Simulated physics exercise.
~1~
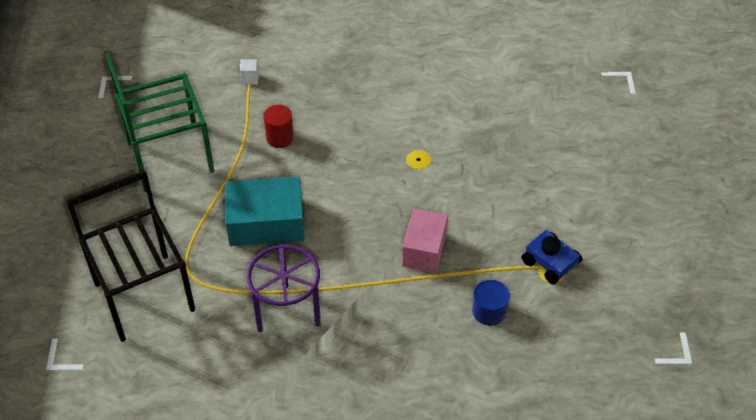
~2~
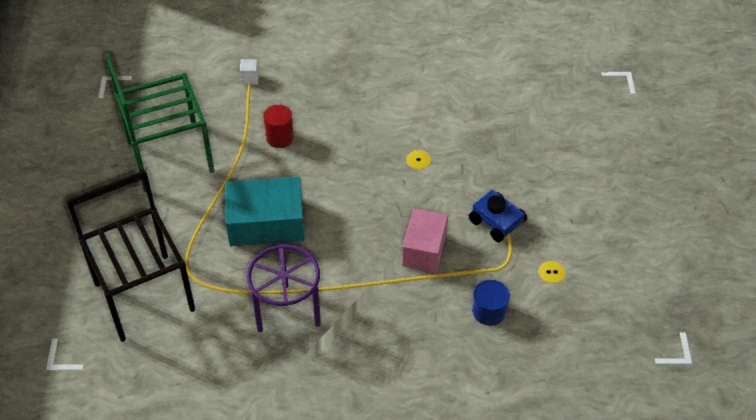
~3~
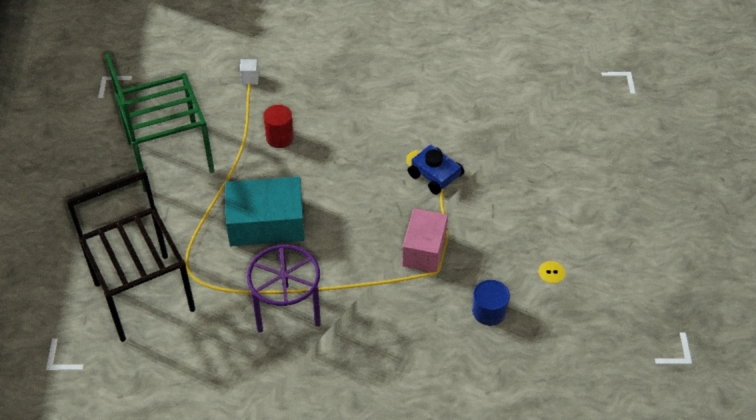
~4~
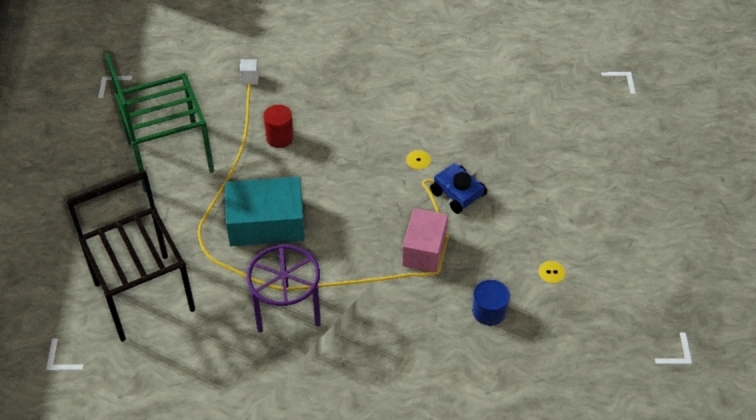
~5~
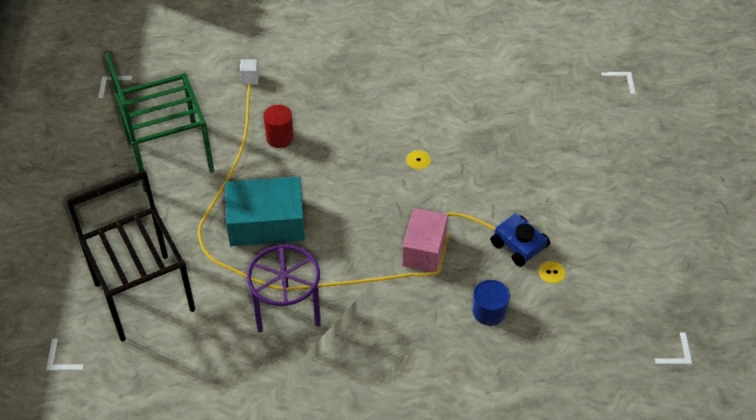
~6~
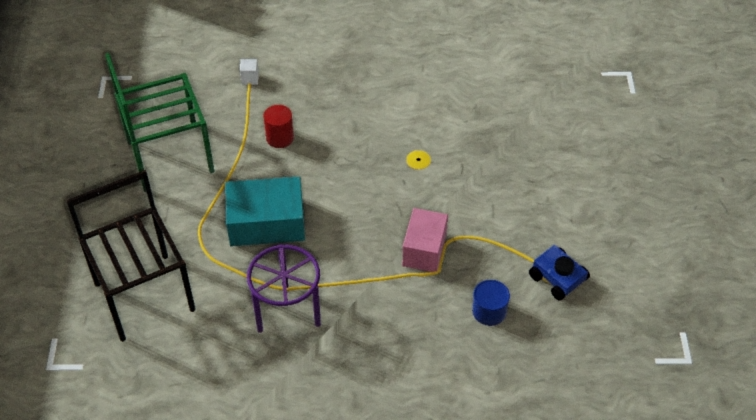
Black chair and other still objects standing around as a blue cart tows a yellow lead up-left, then returns down-right, stopping there.
